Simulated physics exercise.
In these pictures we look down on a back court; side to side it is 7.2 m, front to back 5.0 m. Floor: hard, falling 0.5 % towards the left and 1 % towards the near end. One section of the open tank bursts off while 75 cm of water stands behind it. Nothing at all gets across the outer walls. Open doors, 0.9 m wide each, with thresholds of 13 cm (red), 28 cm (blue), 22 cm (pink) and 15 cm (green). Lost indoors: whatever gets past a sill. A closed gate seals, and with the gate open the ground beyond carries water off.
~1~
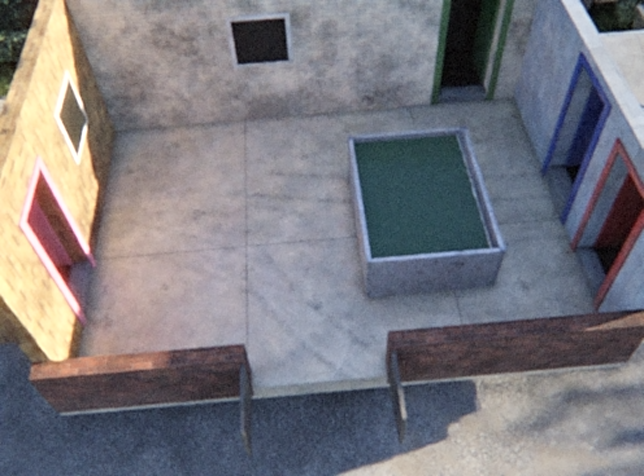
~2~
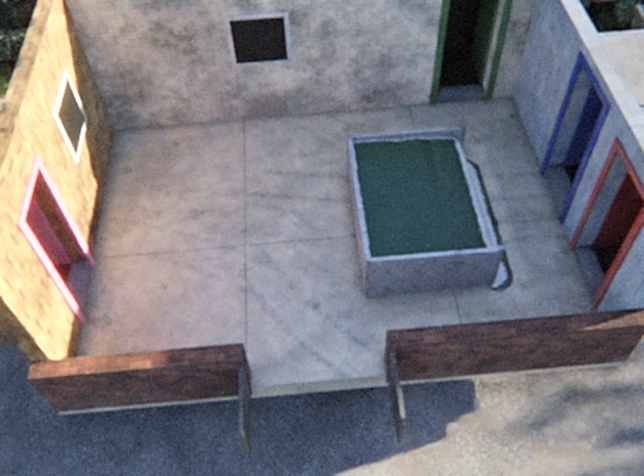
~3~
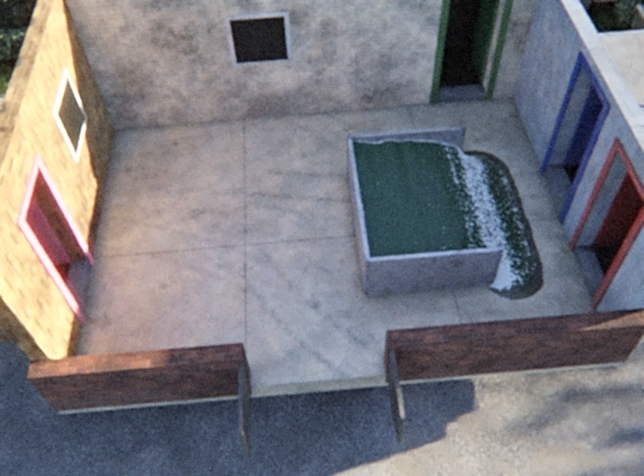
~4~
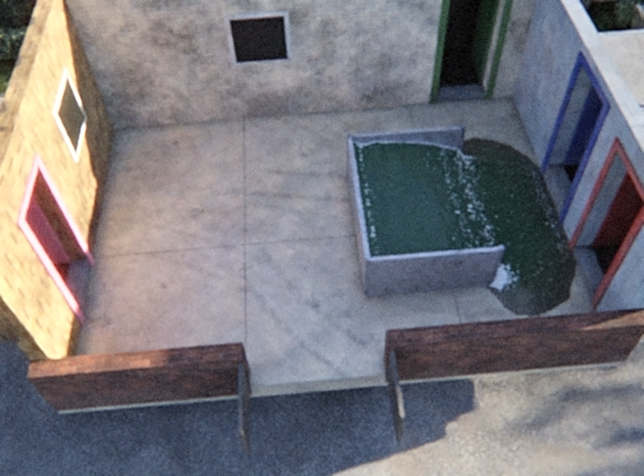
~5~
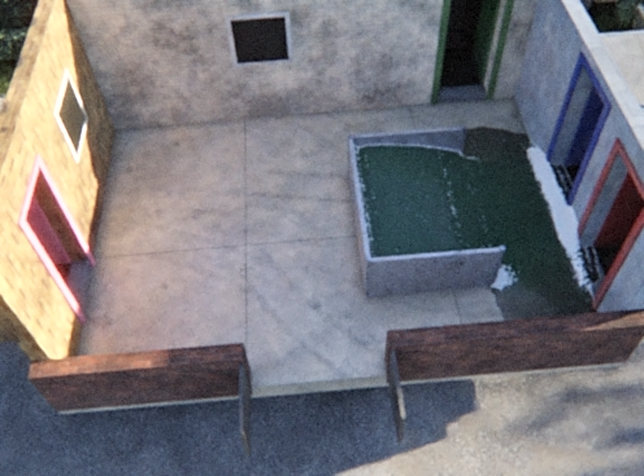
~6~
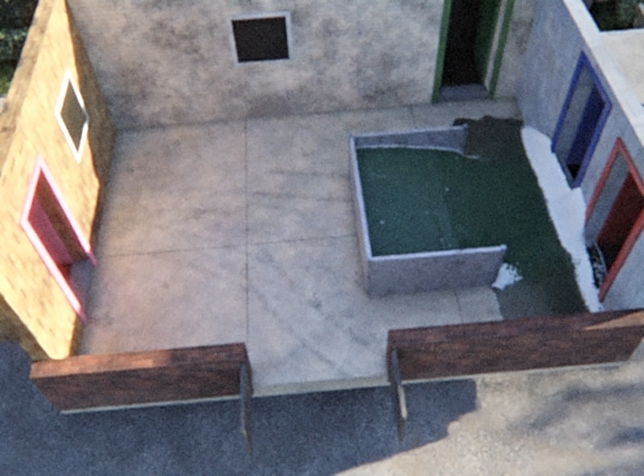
The clip shows a walled courtyard from above, where the right side of a raised tank of dark green water gives way and water pours out, spreading with white foam across the floor to the blue and red doorways.
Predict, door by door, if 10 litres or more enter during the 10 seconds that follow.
At the end, the red door surpasses the limit. The blue door surpasses the limit. The pink door falls short of the limit. The green door surpasses the limit.
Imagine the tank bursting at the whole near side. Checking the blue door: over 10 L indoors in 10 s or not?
Then the blue door ends up within bounds.
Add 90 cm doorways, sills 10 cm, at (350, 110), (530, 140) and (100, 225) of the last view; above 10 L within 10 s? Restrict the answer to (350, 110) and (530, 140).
Result in order - not enough, then more than that.
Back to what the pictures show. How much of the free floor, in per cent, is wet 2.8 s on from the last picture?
Around 65 per cent wet.
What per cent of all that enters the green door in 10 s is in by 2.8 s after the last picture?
By then it's near 85% of the total.
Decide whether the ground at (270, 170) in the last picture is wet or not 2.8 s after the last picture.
Looks like it's submerged.
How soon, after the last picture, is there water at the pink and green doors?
So pink at 3.4 s, and green at 0.6 s.
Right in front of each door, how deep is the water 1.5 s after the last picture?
You'd see red at 30 cm, blue at 34 cm, pink at 0 cm and green at 27 cm.
Then, 0.7 s after the last picture water covers 20 % of the floor and is deepest (56 cm) near (606, 338); red door 37 cm at the sill, 102 L in, blue door 52 cm at the sill, 97 L in, pink door not reached, green door 8 cm at the sill, 0 L in.
Then, 1.5 s after the last picture water covers 30 % of the floor and is deepest (48 cm) near (606, 338); red door 30 cm at the sill, 208 L in, blue door 34 cm at the sill, 169 L in, pink door not reached, green door 27 cm at the sill, 20 L in.
Then, 2.8 s after the last picture water covers 65 % of the floor and is deepest (25 cm) near (606, 338); red door 22 cm at the sill, 280 L in, blue door 14 cm at the sill, 178 L in, pink door not reached, green door 22 cm at the sill, 88 L in.
Then, 5.3 s after the last picture water covers 90 % of the floor and is deepest (19 cm) near (93, 274); red door 9 cm at the sill, 303 L in, blue door 10 cm at the sill, 179 L in, pink door 13 cm at the sill, 0 L in, green door 6 cm at the sill, 101 L in.
Then, 9.3 s after the last picture water covers 95 % of the floor and is deepest (10 cm) near (301, 341); red door 10 cm at the sill, 303 L in, blue door 8 cm at the sill, 179 L in, pink door 8 cm at the sill, 0 L in, green door 5 cm at the sill, 101 L in.
